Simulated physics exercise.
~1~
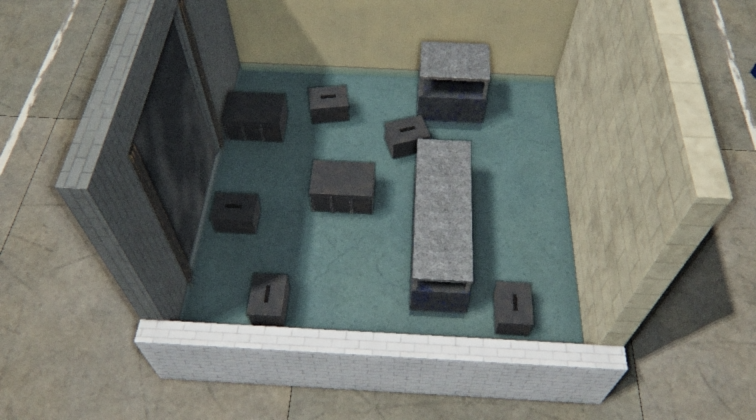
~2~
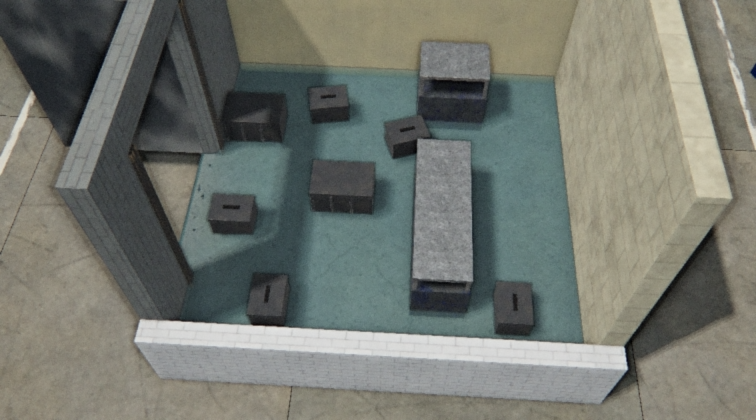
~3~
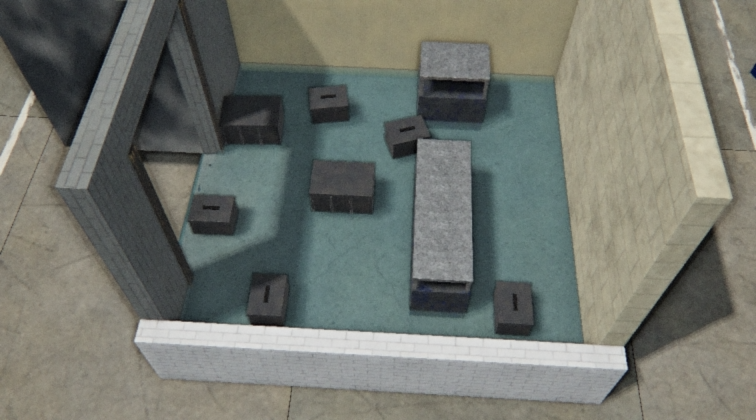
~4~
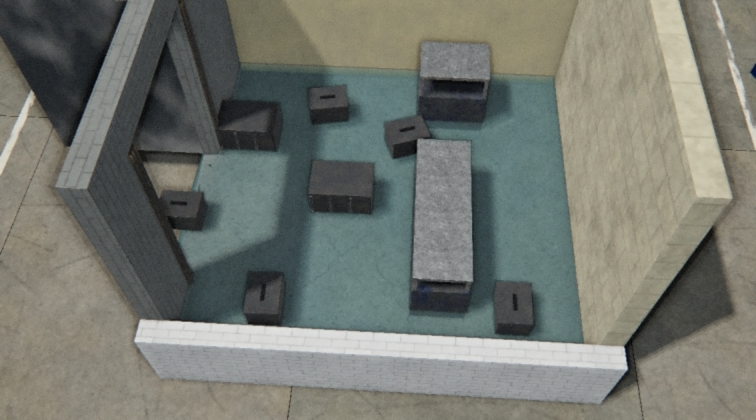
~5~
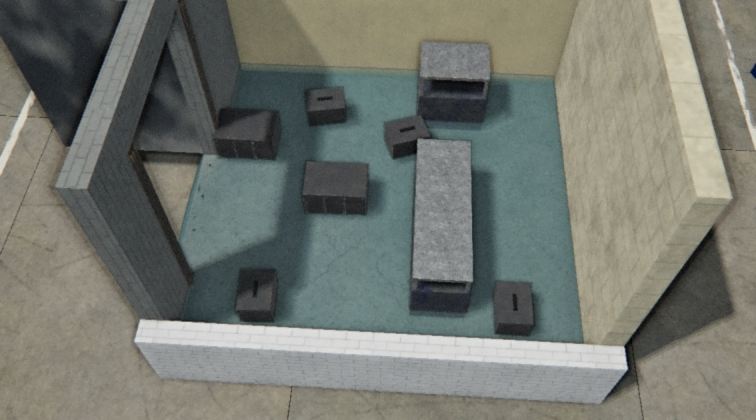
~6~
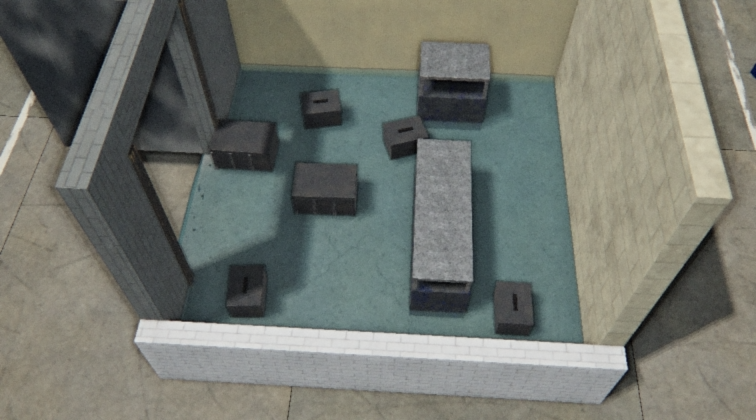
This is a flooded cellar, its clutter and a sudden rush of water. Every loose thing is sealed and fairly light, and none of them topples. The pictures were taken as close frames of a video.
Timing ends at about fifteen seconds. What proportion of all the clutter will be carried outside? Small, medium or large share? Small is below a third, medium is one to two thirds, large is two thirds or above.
A large share.
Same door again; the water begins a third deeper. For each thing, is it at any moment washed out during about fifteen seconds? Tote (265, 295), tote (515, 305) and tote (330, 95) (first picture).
Outcomes, first to last: Departed, kept back, departed.
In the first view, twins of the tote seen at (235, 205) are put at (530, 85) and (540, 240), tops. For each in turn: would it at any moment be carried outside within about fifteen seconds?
In order: Never leaves, then never leaves.
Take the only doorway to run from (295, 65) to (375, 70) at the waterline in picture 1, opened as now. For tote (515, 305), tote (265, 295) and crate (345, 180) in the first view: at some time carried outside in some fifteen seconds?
Following that order: Remains behind; remains behind; escaped.
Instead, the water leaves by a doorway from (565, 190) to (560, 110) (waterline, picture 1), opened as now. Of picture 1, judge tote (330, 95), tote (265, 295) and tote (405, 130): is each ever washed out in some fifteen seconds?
Taking each in turn, I'd say stuck within, stuck within and carried off.
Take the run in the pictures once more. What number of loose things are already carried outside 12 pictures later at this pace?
By my count it is 5.
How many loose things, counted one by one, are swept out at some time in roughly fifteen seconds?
That works out to 6.
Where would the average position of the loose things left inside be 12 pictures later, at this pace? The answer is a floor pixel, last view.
The mean position lies close to (378, 258).
A moment on, 1 of 7 are out; 6 afloat.
Next, 5 of 7 are out; 2 afloat.
Later, 6 of 7 are out; 1 afloat.
In the end, 6 of 7 are out; 1 afloat.
